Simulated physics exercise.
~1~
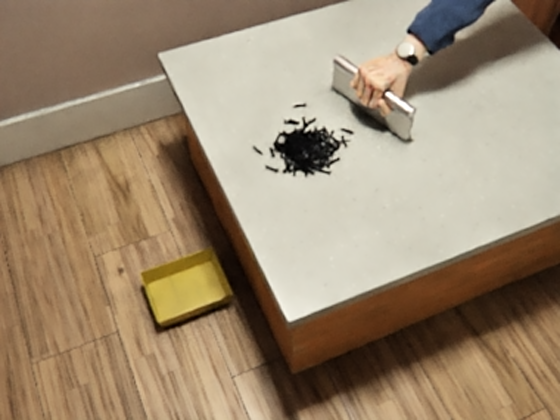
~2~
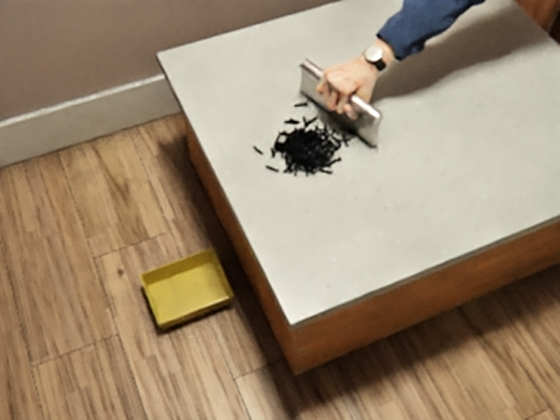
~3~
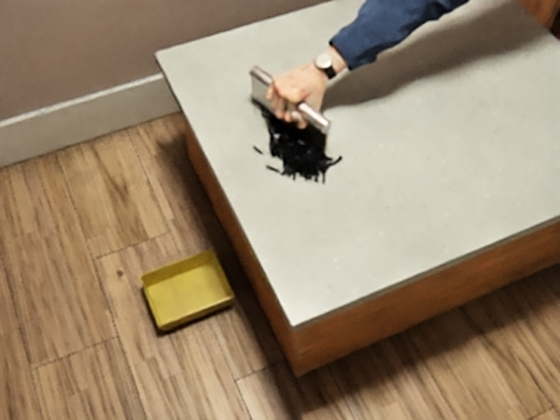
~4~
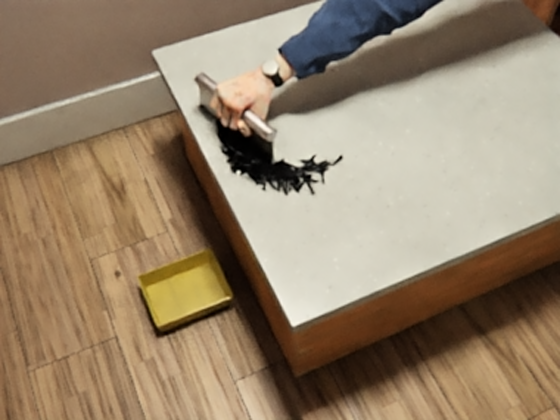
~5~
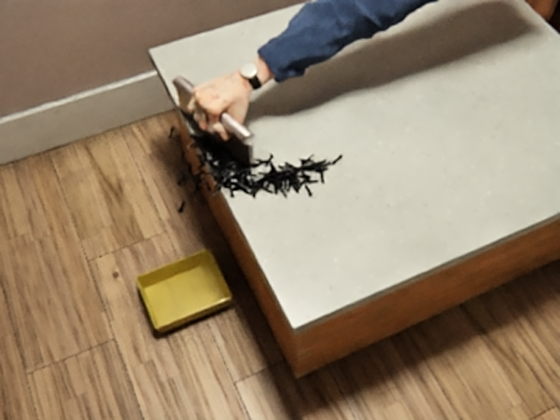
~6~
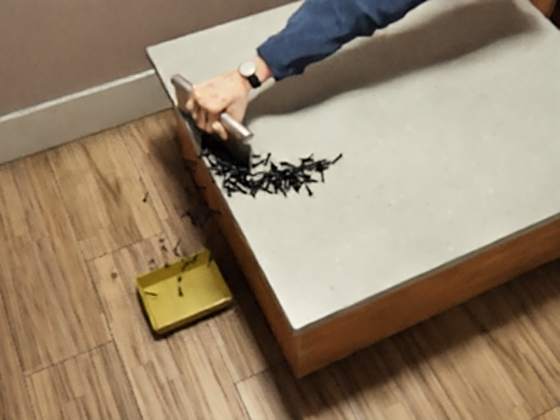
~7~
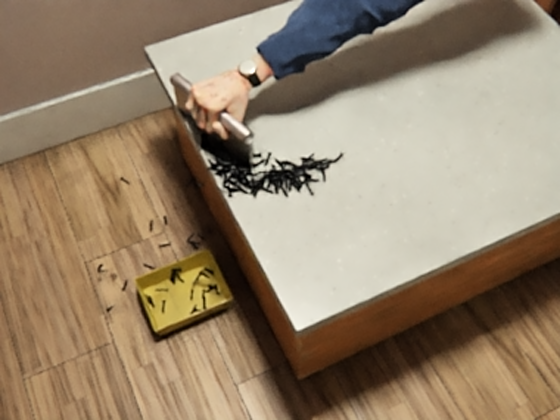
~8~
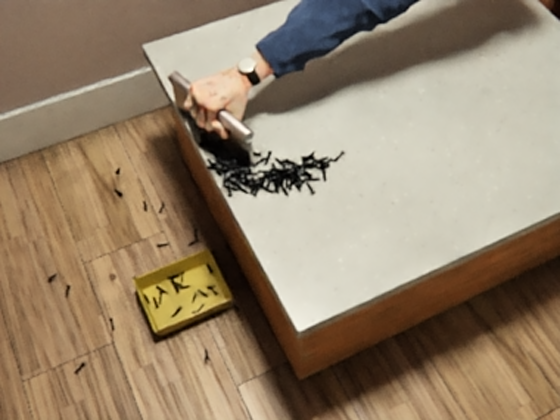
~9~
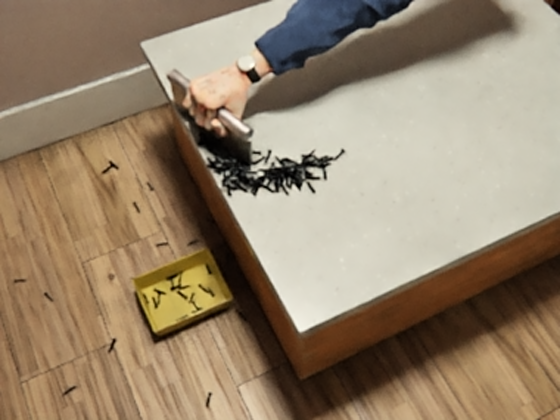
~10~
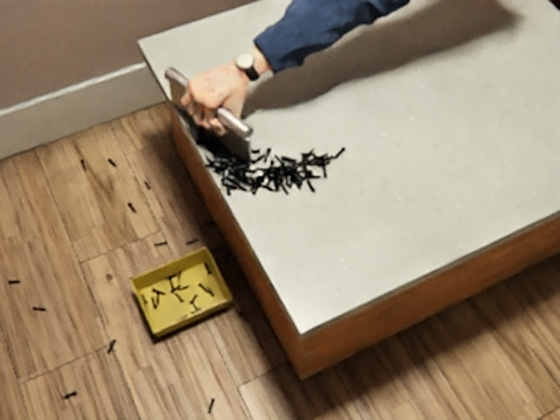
On a pale grey tabletop, a hand pushed a flat scraper leftward through a pile of small black screws and stopped at the edge; some spilled over, a few landing in the yellow tin below and others scattering across the wooden floor, while most stayed on top.
